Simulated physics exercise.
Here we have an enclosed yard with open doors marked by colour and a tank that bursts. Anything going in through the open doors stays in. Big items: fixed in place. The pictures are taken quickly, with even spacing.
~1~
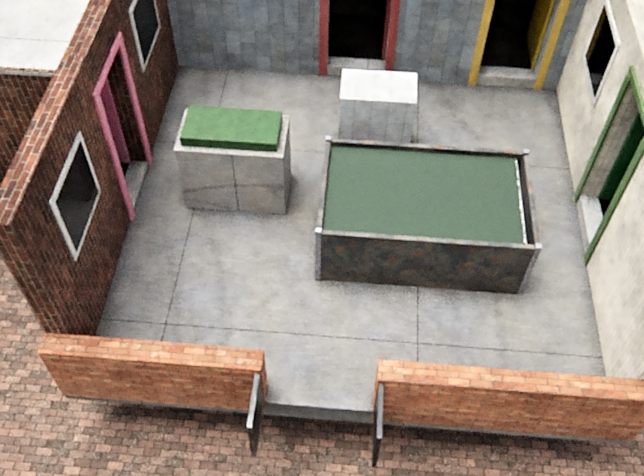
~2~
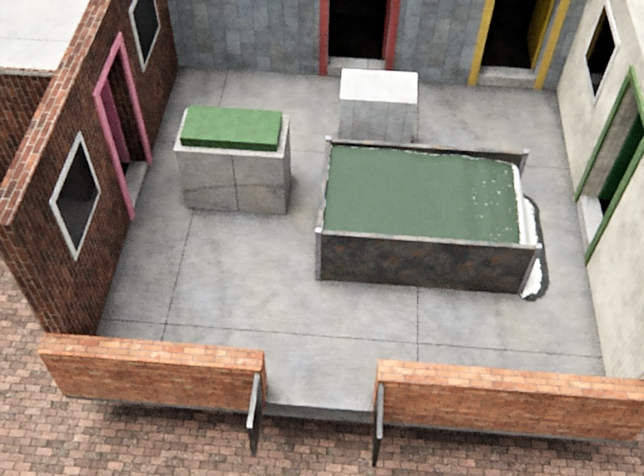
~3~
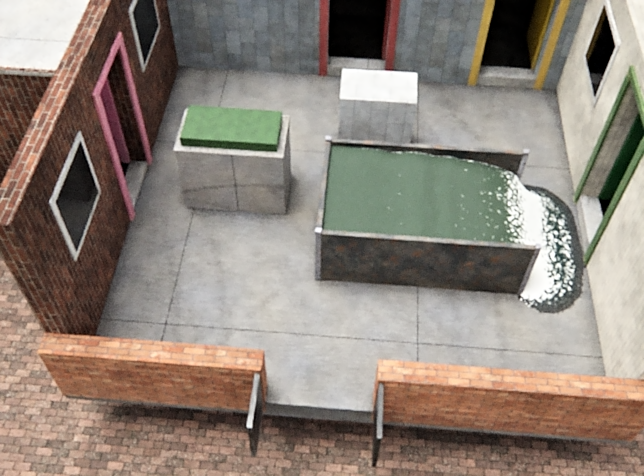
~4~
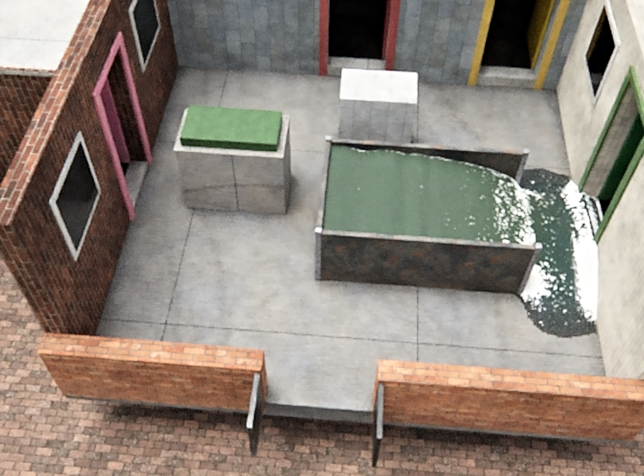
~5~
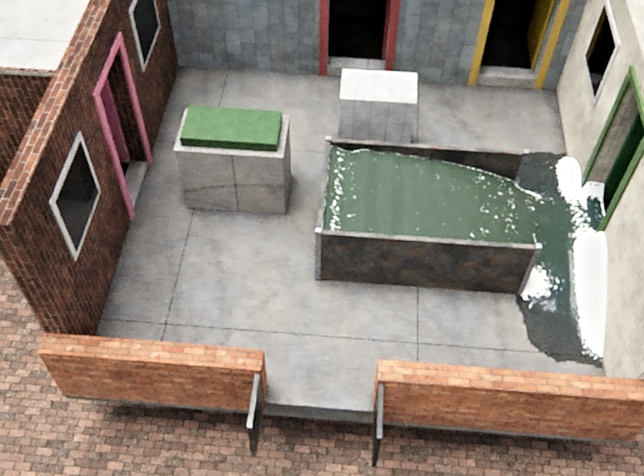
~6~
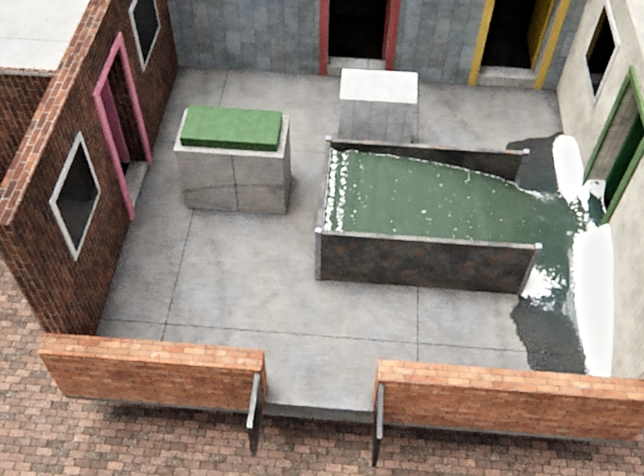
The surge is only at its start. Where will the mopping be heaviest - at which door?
At the green door.
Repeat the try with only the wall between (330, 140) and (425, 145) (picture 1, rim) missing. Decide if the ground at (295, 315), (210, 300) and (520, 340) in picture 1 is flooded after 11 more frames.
The first spot is soaked through, the second is left untouched and the third is left untouched.
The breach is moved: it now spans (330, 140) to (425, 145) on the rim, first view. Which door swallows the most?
I'd point to the pink-painted one.
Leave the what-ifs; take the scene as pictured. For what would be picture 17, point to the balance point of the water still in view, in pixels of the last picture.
Somewhere around (478, 246) in the last view.
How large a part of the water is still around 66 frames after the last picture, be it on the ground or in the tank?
Around 72 in a hundred.
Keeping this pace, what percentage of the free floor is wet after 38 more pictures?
Around 90 in a hundred.
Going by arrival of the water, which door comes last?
The door marked pink.
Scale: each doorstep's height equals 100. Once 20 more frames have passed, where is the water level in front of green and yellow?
About 120 %, then 130 %.
A moment on, water covers 20 % of the floor; red door not reached, yellow door wet at the sill, nothing in, green door a lot in, pink door not reached.
Next, water covers 40 % of the floor; red door wet at the sill, nothing in, yellow door a trickle in, green door a lot in, pink door not reached.
Then, water covers 75 % of the floor; red door wet at the sill, nothing in, yellow door some in, green door a lot in, pink door not reached.
Later, water covers 90 % of the floor; red door wet at the sill, nothing in, yellow door some in, green door a lot in, pink door a trickle in.
In the end, water covers 95 % of the floor; red door wet at the sill, nothing in, yellow door some in, green door a lot in, pink door a lot in; the green door has let in the most.
